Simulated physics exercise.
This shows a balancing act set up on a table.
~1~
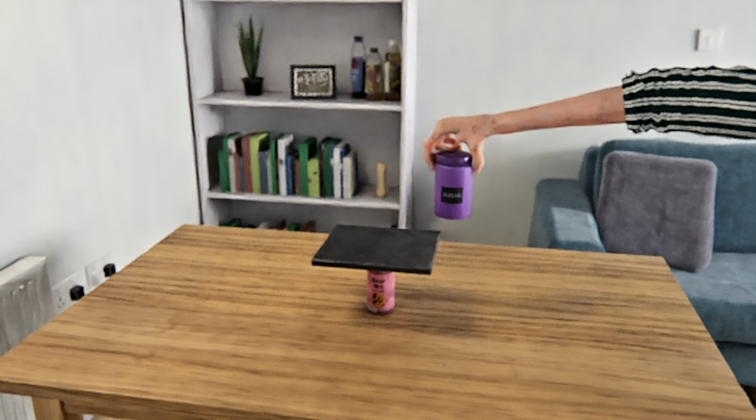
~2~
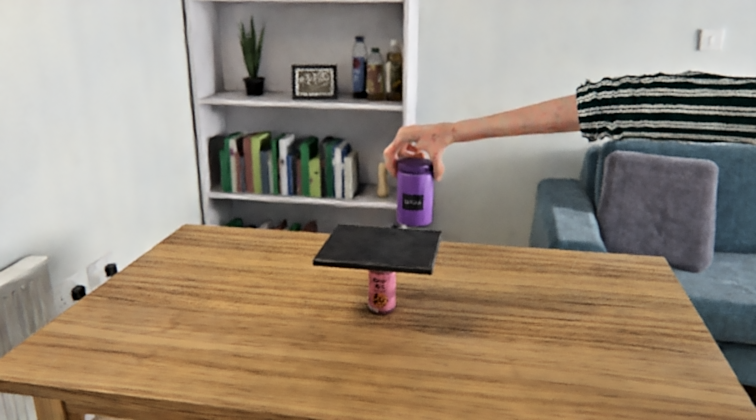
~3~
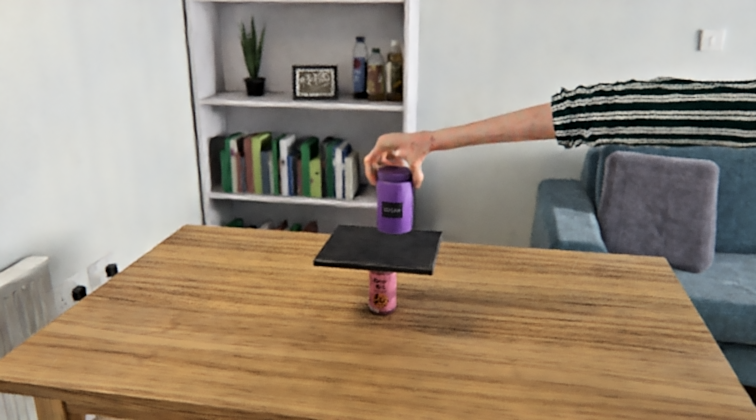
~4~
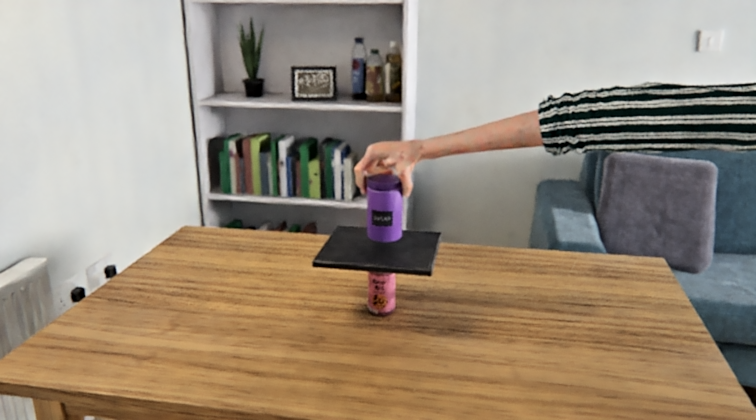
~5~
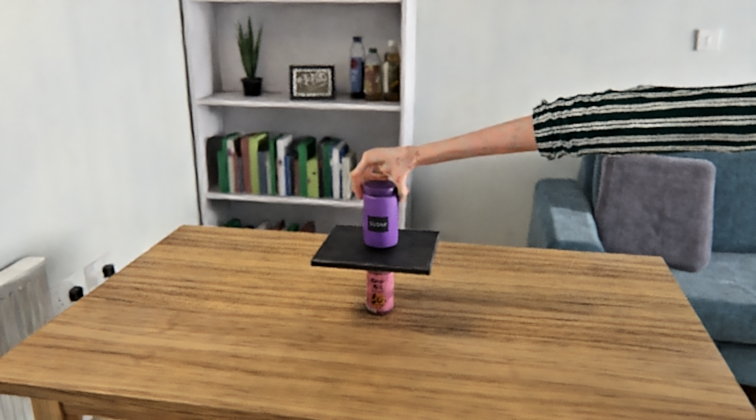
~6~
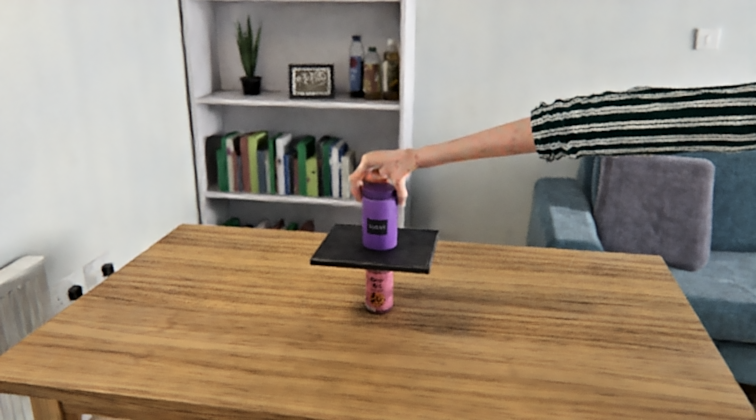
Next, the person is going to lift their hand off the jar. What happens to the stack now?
The stack remains standing.
Then, 0.30 s after the last picture, nothing has stirred.
Then, 1.00 s after the last picture, purple jar resting near (380, 217).
At rest, all 3 in place. Seen from the same camera at the end, purple jar near (380, 217). The stack stays up.
